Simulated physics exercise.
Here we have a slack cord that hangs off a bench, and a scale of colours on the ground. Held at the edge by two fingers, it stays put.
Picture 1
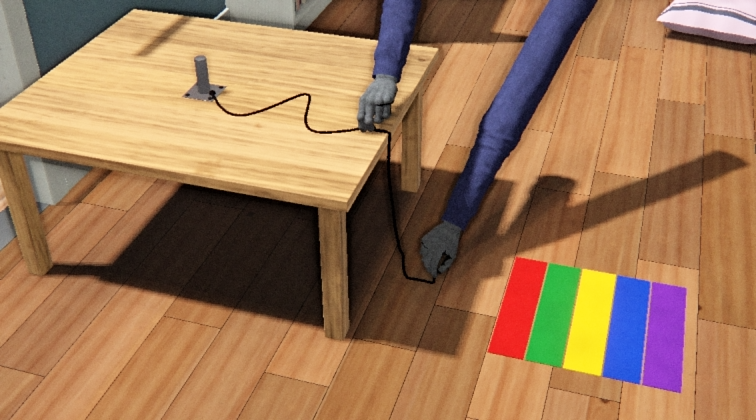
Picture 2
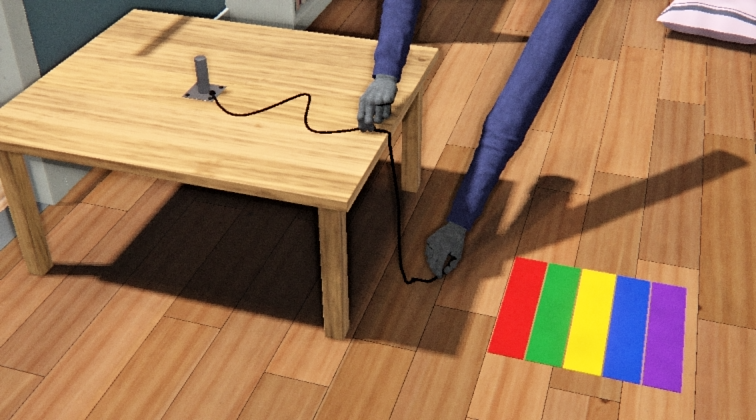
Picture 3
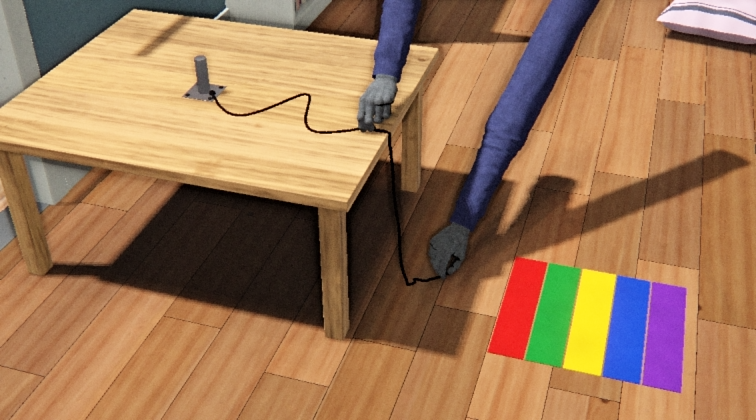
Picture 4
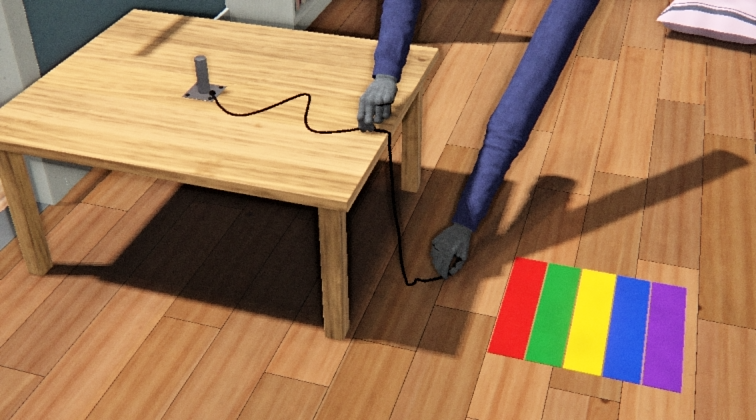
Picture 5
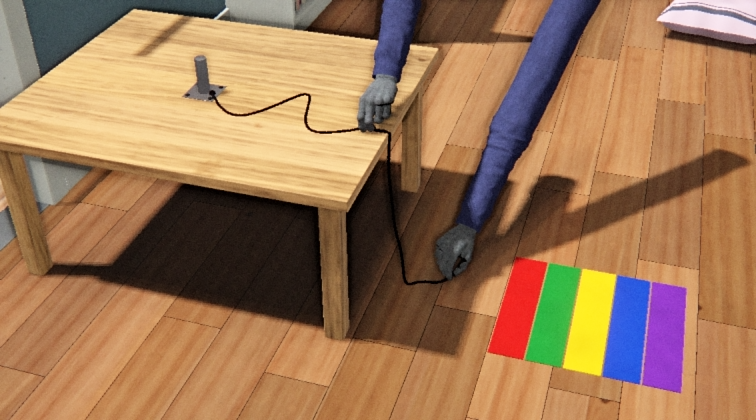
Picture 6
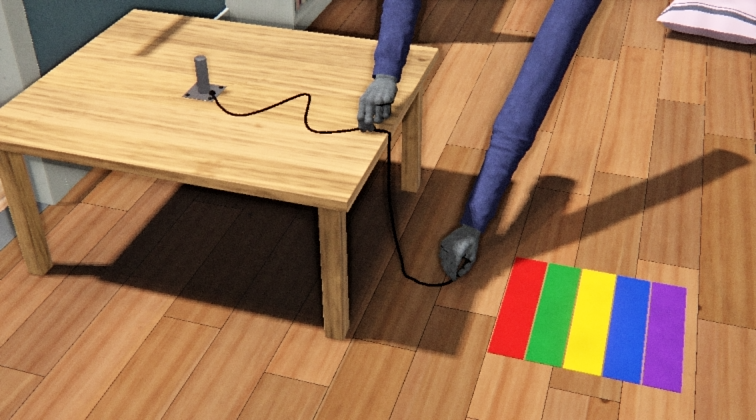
A gloved hand holding a black cord's end inches right while another pins it at the table's edge.
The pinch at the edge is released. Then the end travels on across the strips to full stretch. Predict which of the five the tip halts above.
I expect it over the purple strip.
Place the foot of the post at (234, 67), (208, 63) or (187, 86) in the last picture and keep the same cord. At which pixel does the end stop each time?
About (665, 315), (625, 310) and (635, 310).
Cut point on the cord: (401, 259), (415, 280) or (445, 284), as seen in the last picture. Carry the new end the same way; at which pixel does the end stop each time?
First (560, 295), then (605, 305), then (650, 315).
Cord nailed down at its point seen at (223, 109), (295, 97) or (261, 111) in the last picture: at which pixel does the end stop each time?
Roughly (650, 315), (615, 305) and (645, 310), in that order.
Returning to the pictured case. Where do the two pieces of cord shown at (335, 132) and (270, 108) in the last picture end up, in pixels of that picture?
Around (432, 150), then around (298, 107).
Early on, end near (599, 304); over yellow.
Midway, end near (641, 312); over blue.
At the end of the slack, end near (668, 317); over purple. It gets as far as the purple strip.
